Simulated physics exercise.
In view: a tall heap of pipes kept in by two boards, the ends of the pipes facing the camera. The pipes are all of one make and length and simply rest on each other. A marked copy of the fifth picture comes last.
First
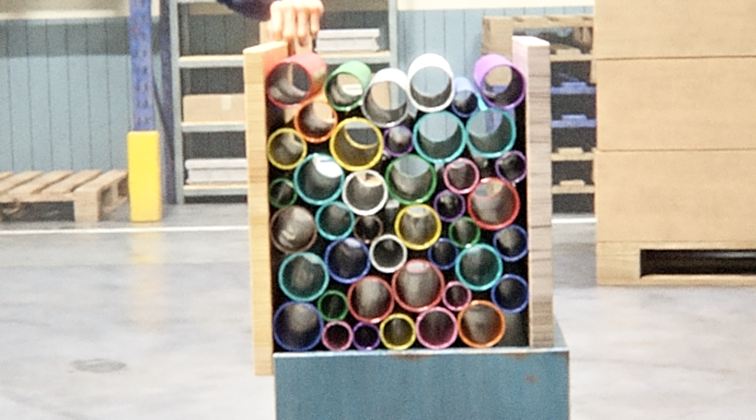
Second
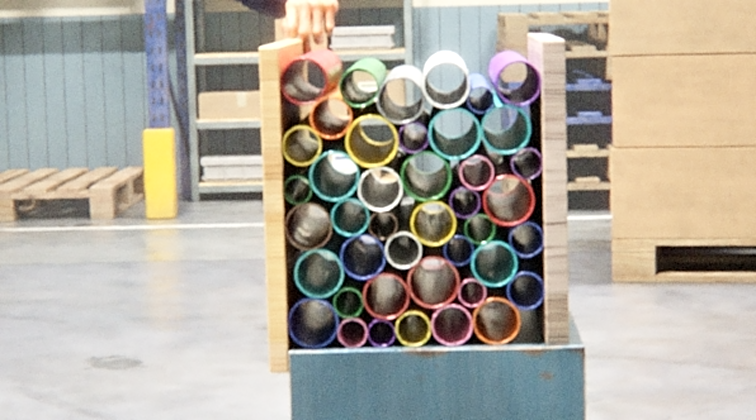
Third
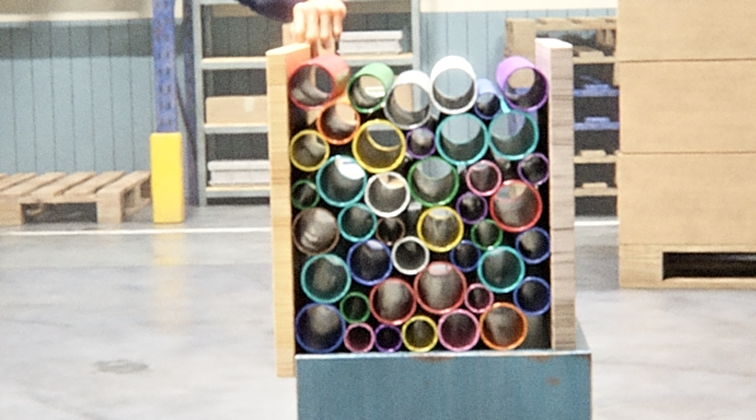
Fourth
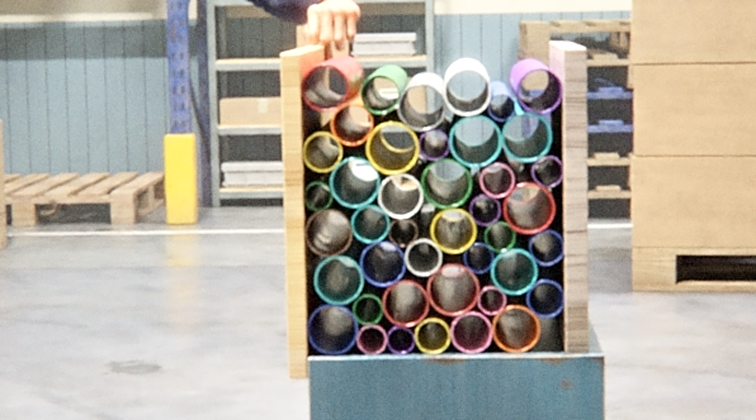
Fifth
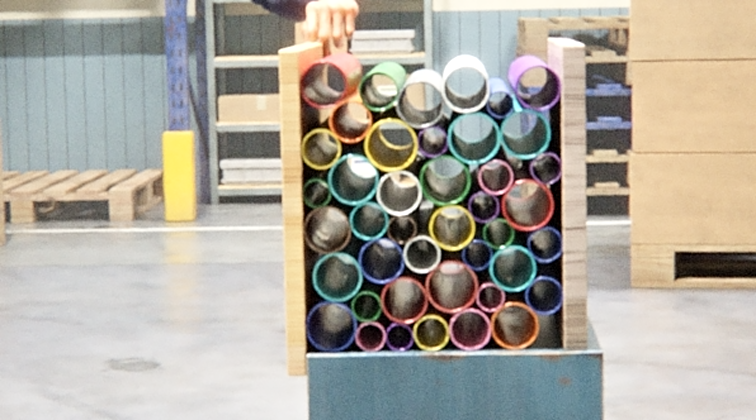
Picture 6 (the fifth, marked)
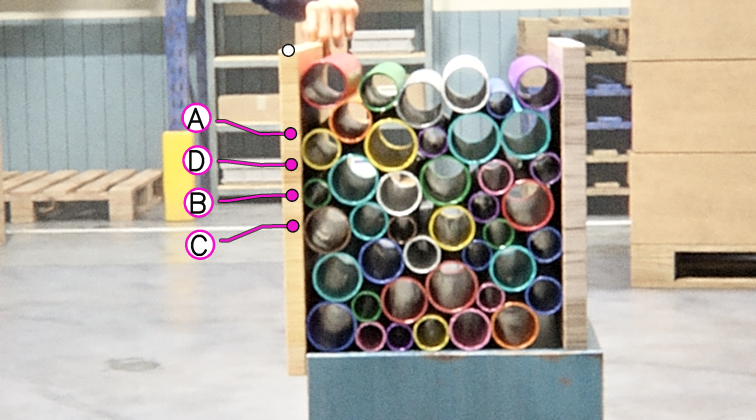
In the video, a hand stays at the top left of a tall heap of colourful pipes held between two boards above a blue-grey base. The whole scene drifts slightly rightward in view, while the pipes show no visible rearrangement.
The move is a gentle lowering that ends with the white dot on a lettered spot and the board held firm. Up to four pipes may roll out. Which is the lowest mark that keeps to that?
No lower than B.
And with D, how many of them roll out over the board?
It comes to one.
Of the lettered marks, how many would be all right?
The number is three.
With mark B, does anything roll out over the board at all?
Yes, at B.
On the copy, A at (291, 134); B at (292, 196); C at (293, 226); D at (291, 164); the white dot at (288, 50).
On B. First, top of the board (301, 117).
Then, top of the board (303, 192).
Finally, top of the board (303, 195), four out over the board.
By contrast, A none out over the board; C more than four out over the board; D one out over the board.
